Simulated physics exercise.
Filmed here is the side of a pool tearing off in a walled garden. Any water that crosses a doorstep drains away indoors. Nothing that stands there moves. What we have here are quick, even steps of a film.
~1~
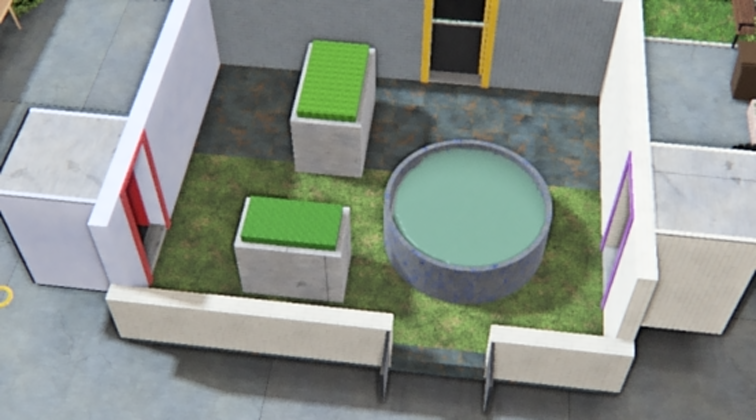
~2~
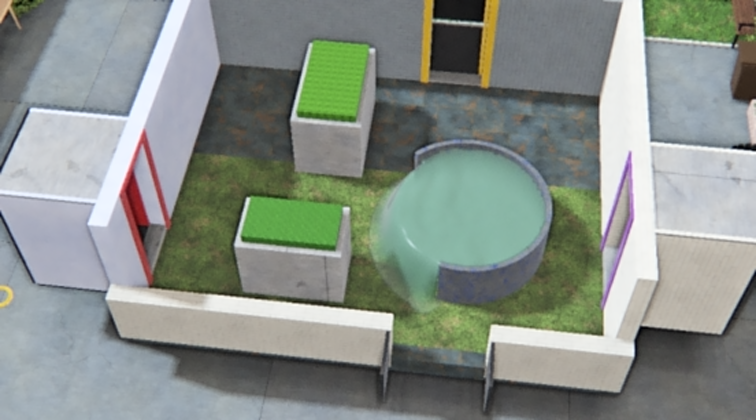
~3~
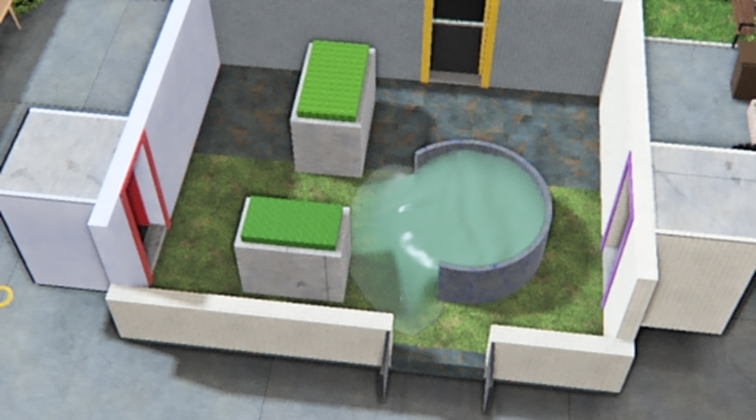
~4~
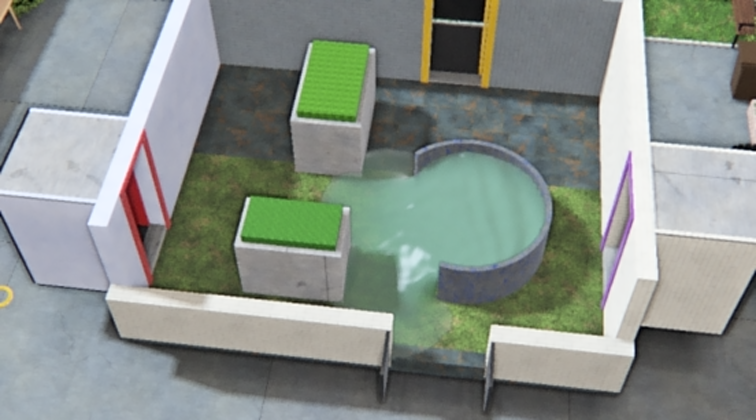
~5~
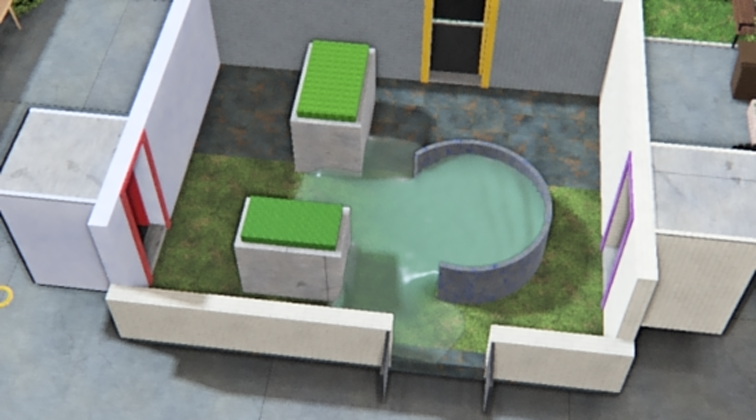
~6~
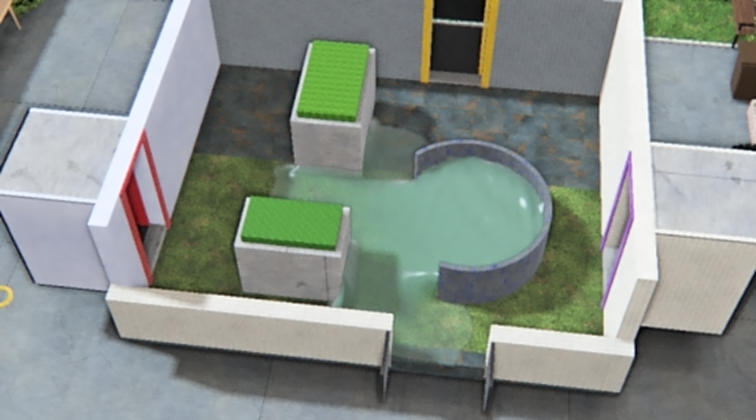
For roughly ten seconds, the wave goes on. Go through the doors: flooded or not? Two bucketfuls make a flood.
Red door: Flooded. Purple door: Not flooded. Yellow door: Flooded.
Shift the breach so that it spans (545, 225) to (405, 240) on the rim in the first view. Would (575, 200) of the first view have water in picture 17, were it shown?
There: Flooded.
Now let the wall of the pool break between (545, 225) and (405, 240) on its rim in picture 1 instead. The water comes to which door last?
The one in yellow, I'd guess.
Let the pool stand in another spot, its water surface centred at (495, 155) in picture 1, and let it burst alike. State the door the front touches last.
The door you want is the purple one.
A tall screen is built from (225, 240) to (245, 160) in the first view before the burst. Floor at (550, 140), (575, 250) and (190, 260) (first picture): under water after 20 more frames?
The first spot is untouched, the second untouched, the third swamped.
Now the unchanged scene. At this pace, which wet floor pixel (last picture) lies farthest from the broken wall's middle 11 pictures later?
My guess is roughly (213, 90).
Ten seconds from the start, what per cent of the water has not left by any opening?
Estimate: 80 %.
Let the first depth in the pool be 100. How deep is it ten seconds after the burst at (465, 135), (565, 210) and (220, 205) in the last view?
Roughly 6 per cent, 12 per cent and 12 per cent.
A moment on, water covers 40 % of the floor; the red door not reached, the purple door not reached, the yellow door not reached.
Next, water covers 60 % of the floor; the red door under two buckets in, the purple door not reached, the yellow door under two buckets in.
Then, water covers 75 % of the floor; the red door far over two buckets in, the purple door not reached, the yellow door under two buckets in.
Later, water covers 95 % of the floor; the red door far over two buckets in, the purple door wet at the sill, nothing in, the yellow door over two buckets in.
In the end, water covers 100 % of the floor; the red door far over two buckets in, the purple door wet at the sill, nothing in, the yellow door over two buckets in.
